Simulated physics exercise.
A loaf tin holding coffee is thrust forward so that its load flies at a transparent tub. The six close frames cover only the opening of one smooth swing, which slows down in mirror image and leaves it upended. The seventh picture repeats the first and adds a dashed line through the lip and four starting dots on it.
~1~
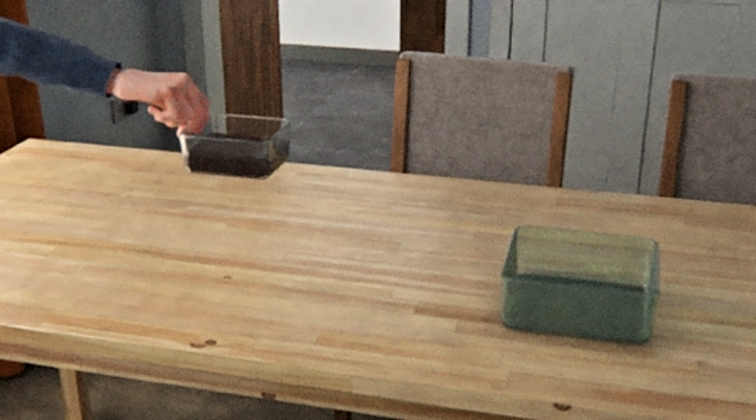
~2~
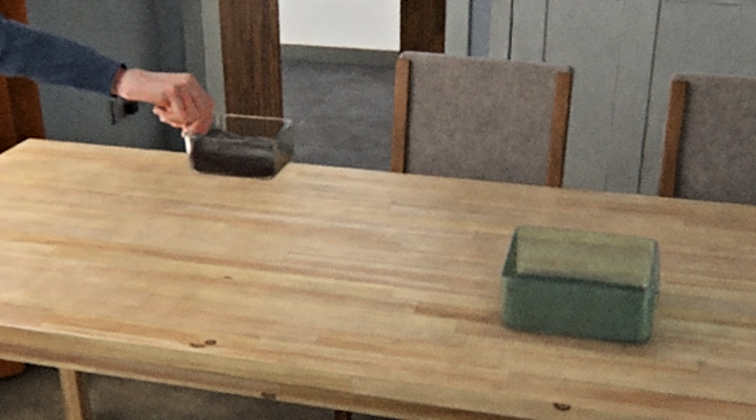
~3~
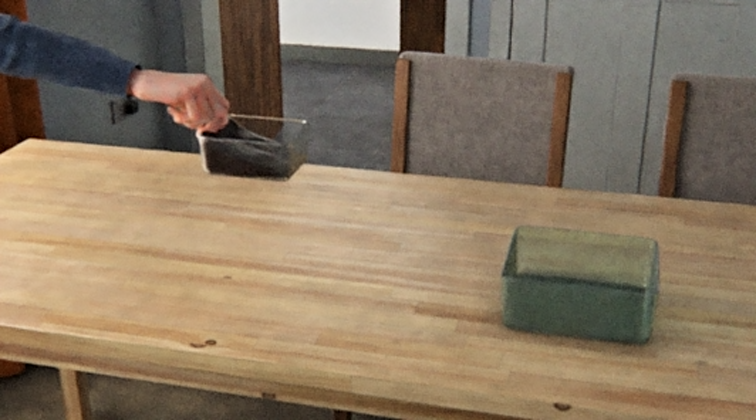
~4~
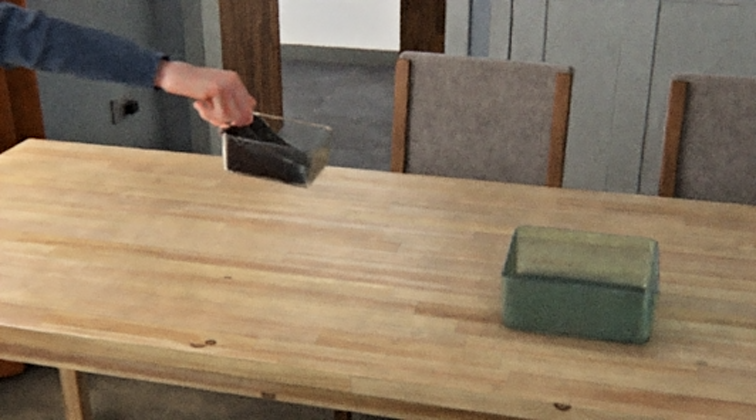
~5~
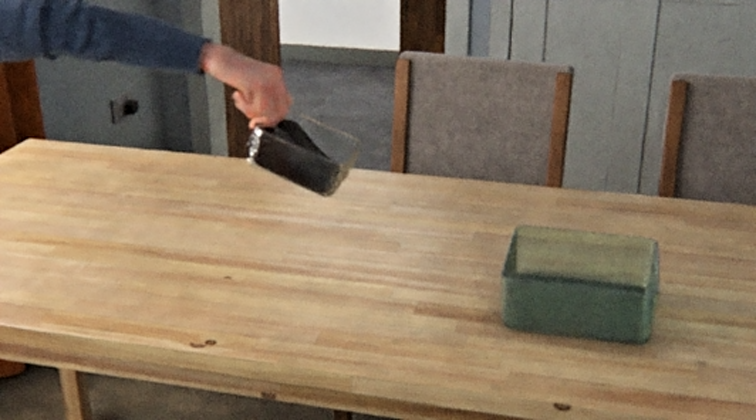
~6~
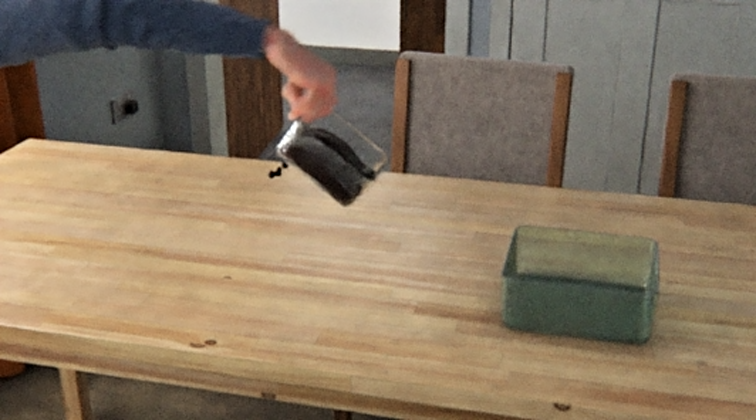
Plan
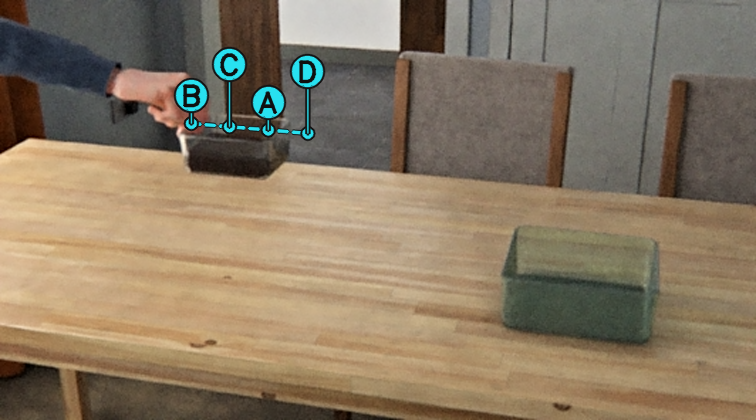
A hand in a blue sleeve reaches in from the left, gripping a small clear tin of dark coffee at the far edge of a light wooden table, seen from a fixed, slightly raised view. A translucent green tub sits at right, before two grey chairs and a grey-blue wall. The hand lifts the tin rightward, tilting it steadily, and a few dark bits appear in the air on its left.
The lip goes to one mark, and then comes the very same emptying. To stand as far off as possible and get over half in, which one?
It is D.
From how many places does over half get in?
One of the four.
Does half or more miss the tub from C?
Yes, it does.
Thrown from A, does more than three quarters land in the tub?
No.
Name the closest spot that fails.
Here it is spot A.
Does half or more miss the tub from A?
Yes, it does.
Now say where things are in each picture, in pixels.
The first picture shows upright, lip at (279, 131); tub from (501, 324) to (650, 342); nothing has left yet.
The second picture shows upright, lip at (284, 131); nothing has left yet.
The third picture shows upright, lip at (299, 132); nothing has left yet.
The fourth picture shows tipped about 6°, lip at (323, 139); coffee is over the rim, down to (232, 124).
The fifth picture shows tipped about 19°, lip at (353, 152); coffee is over the rim, down to (258, 137).
The sixth picture shows tipped about 37°, lip at (381, 170); coffee is over the rim, down to (283, 170).
In cyan, A at (268, 130); B at (191, 123); C at (229, 126); D at (307, 133).
Choosing A, about 26 % lands in the tub, 65 % falls short and 9 % goes beside or beyond.
Choosing B, about 0 % lands in the tub, 98 % falls short.
Choosing C, about 5 % lands in the tub, 91 % falls short and 4 % goes beside or beyond.
Choosing D, about 68 % lands in the tub, 21 % falls short and 11 % goes beside or beyond.
